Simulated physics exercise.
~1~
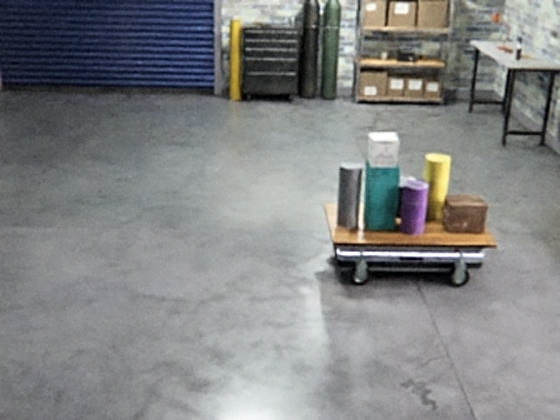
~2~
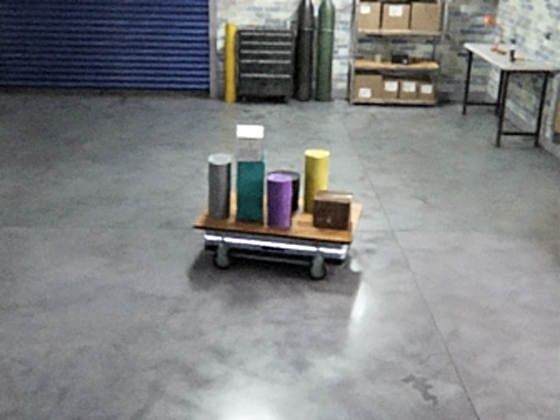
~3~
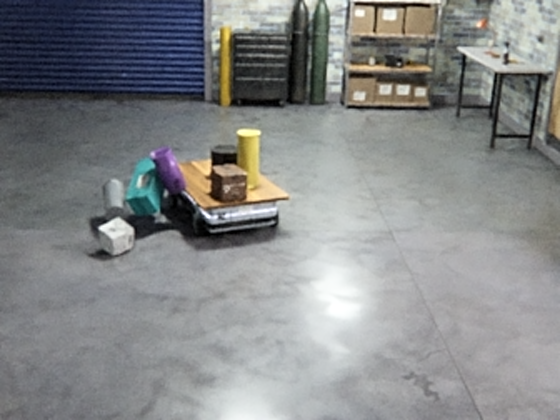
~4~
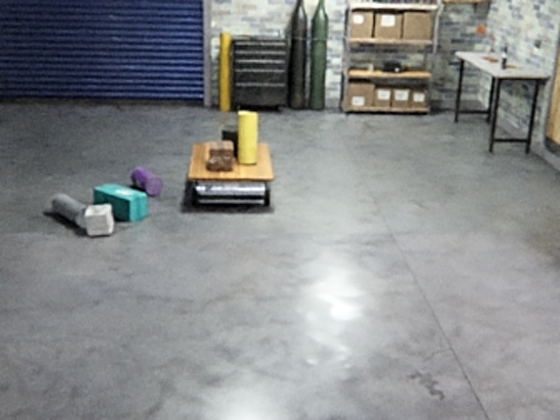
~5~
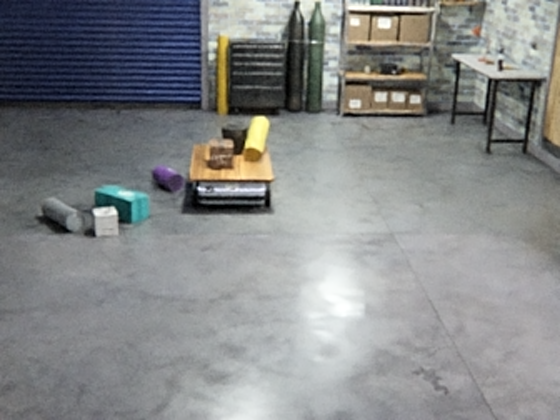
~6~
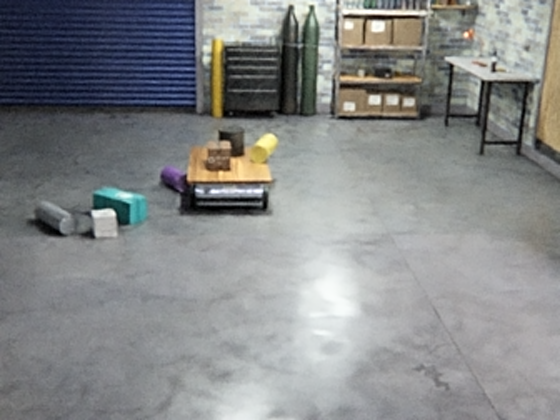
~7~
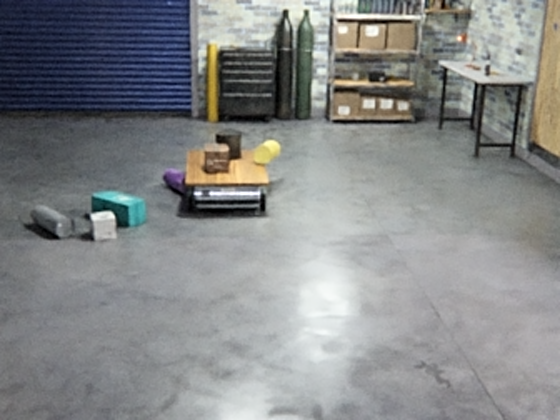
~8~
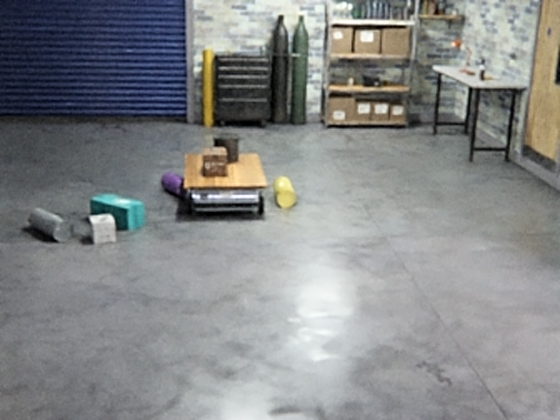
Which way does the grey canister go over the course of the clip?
It moves to the left, coming off the cart and ending on its side on the floor at the left.
